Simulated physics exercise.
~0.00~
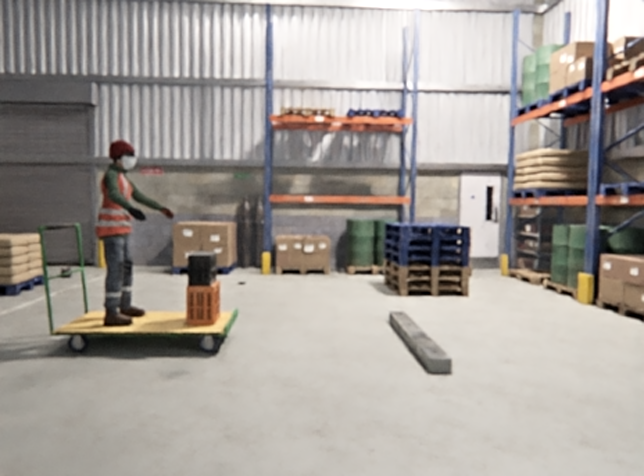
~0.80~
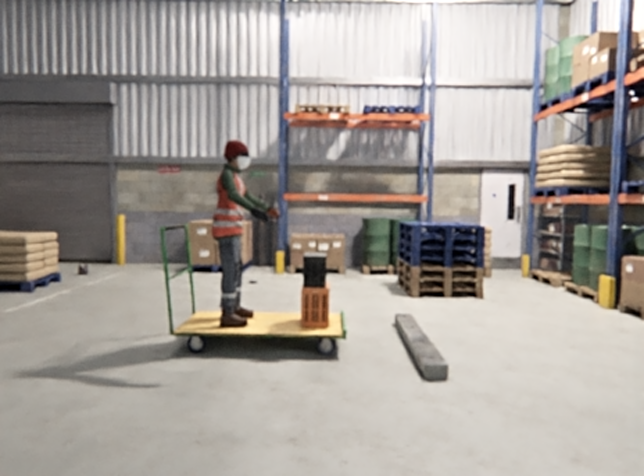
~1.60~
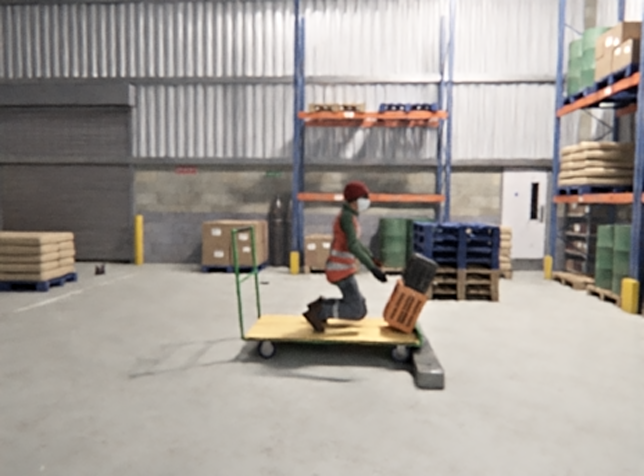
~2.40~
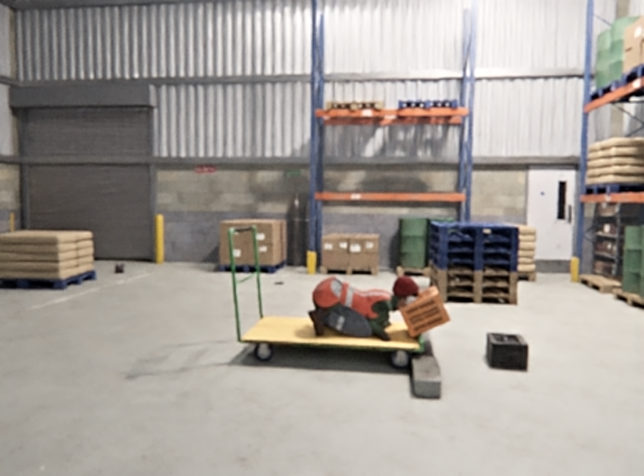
In a warehouse, a trolley rolls right into a kerb, toppling its rider and two crates forward.
